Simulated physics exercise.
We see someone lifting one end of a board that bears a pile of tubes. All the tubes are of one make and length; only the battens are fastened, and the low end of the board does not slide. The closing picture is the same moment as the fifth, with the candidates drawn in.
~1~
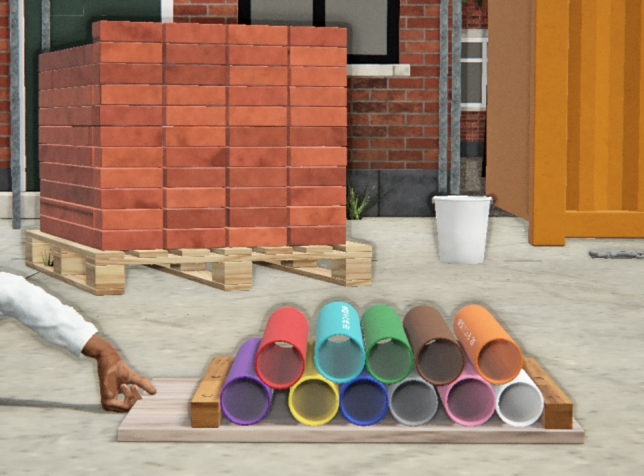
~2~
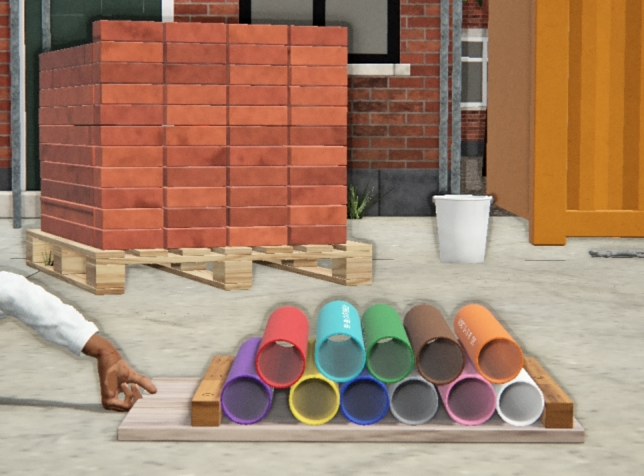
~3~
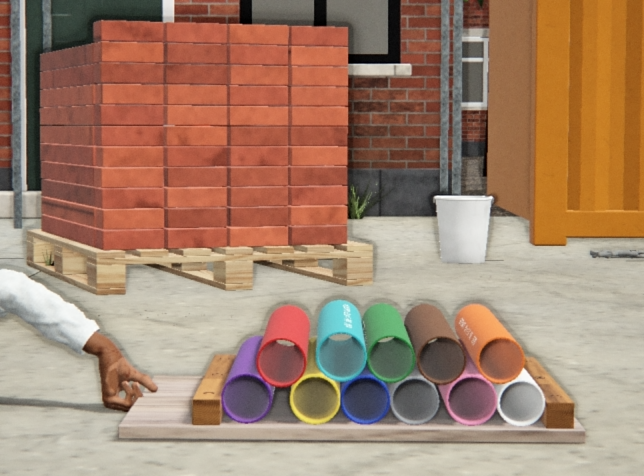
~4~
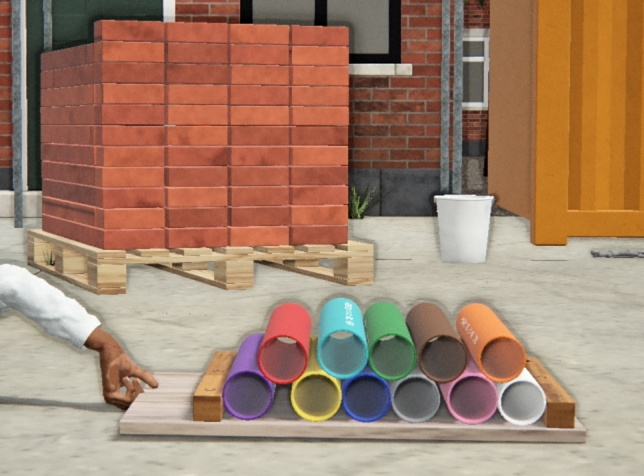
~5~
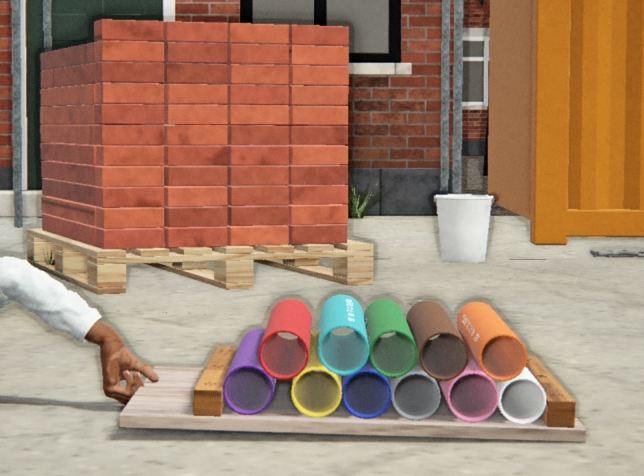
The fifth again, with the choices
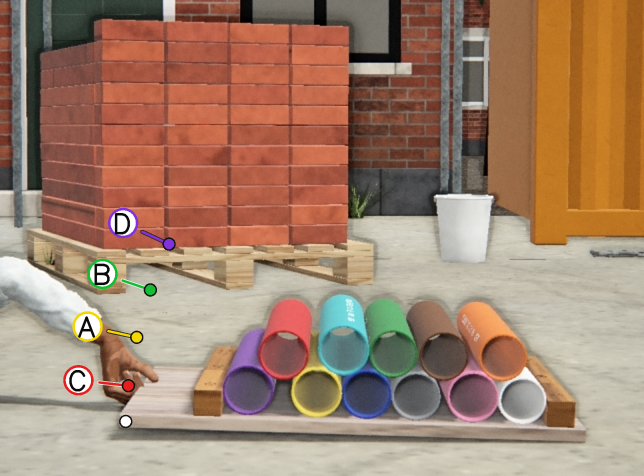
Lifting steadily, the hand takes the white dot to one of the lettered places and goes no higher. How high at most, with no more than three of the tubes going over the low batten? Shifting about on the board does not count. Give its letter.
D is the limit.
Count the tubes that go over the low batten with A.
At A the number is none.
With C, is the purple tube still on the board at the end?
The purple tube: Yes.
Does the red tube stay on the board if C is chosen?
Yes, with C.
On the copy, A at (137, 337); B at (150, 290); C at (128, 385); D at (169, 244); the white dot at (126, 422).
On D. First, board at 16°.
Then, board at 25°.
Finally, board at 25°, none over the low batten.
By contrast, A none over the low batten; B none over the low batten; C none over the low batten.
